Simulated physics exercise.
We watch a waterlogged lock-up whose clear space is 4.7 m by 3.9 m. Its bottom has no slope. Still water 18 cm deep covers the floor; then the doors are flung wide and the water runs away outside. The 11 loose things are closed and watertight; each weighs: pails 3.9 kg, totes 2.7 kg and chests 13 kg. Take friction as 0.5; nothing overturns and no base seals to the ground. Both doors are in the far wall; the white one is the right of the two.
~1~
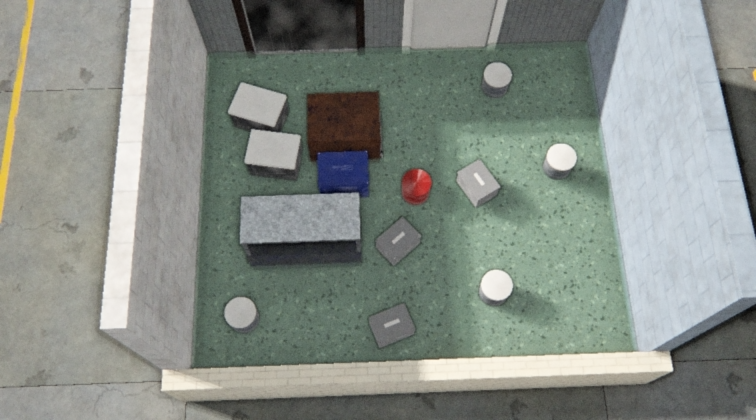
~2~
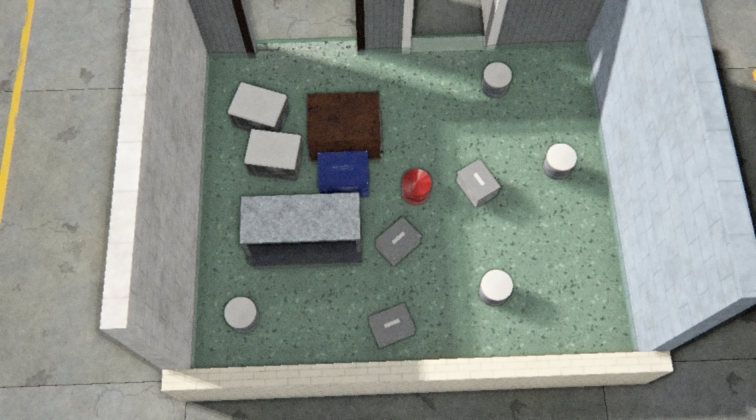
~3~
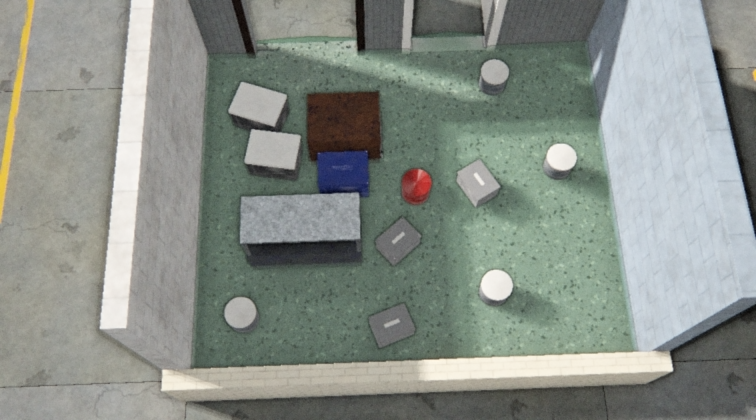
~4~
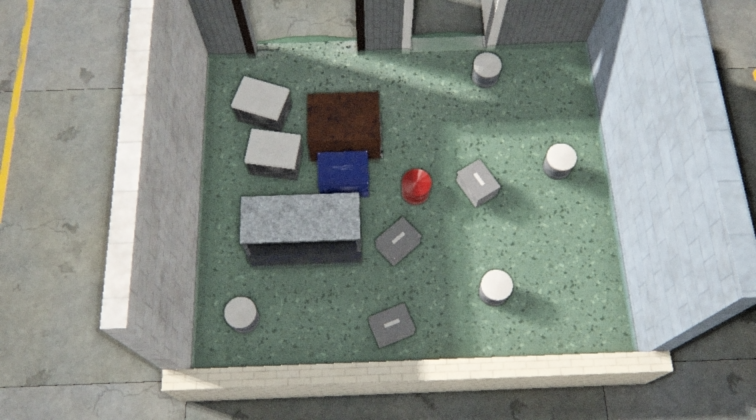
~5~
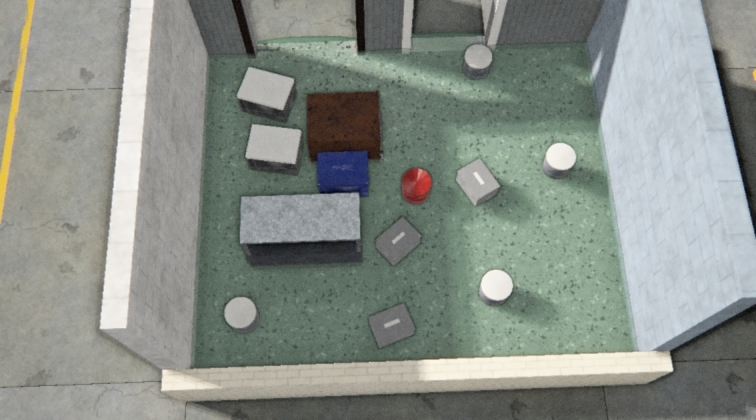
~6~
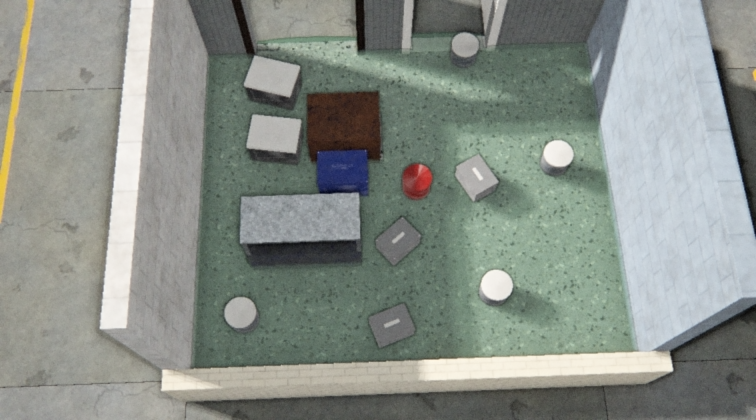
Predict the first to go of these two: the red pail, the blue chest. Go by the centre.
First out is the red one.
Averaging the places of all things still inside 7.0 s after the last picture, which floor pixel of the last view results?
Around (367, 188).
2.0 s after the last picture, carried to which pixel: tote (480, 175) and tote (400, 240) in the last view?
Near (463, 130) and (393, 199).
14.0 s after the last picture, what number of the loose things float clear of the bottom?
At that moment 4.
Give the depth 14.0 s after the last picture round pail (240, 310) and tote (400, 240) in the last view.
About 7 and 5 cm.
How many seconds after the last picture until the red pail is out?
Near 5.0 s.
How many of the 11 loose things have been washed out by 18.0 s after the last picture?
8 of them.
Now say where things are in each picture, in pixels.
The red pail at (417, 182) floats; the blue chest at (343, 168), afloat; 18 cm deep round most things; 0 of 11 have shifted, in the first picture.
The red pail at (417, 182) floats; the blue chest at (343, 168), afloat; about 2990 L in view; 0 of 11 have shifted, in the second picture.
The red pail at (417, 182) floats; the blue chest at (343, 168) floats; about 2930 L in view; 1 of 11 have shifted, in the third picture.
The red pail at (417, 182), afloat; the blue chest at (343, 168), afloat; about 2860 L in view; 2 of 11 have shifted, in the fourth picture.
The red pail at (417, 182) floats; the blue chest at (343, 168), afloat; 17 cm deep round most things; 3 of 11 have shifted, in the fifth picture.
The red pail at (417, 177) floats, 7 cm from its start; the blue chest at (342, 167), afloat; about 2730 L in view; 6 of 11 have shifted, in the sixth picture.
Then, 2.0 s after the last picture the red pail is near (412, 123), 0.8 m from its start, afloat; the blue chest is near (319, 163), 0.3 m from its start, afloat; 2 of 11 are out; 9 afloat.
Then, 7.0 s after the last picture the red pail has gone out (4.9 s after the last picture); the blue chest is near (270, 113), 1.1 m from its start, afloat; 5 of 11 are out; 6 afloat.
Then, 14.0 s after the last picture the red pail has gone out (4.9 s after the last picture); the blue chest has gone out (11.3 s after the last picture); 7 of 11 are out; 4 afloat.
Then, 18.0 s after the last picture the red pail has gone out (4.9 s after the last picture); the blue chest has gone out (11.3 s after the last picture); 8 of 11 are out; 3 afloat.
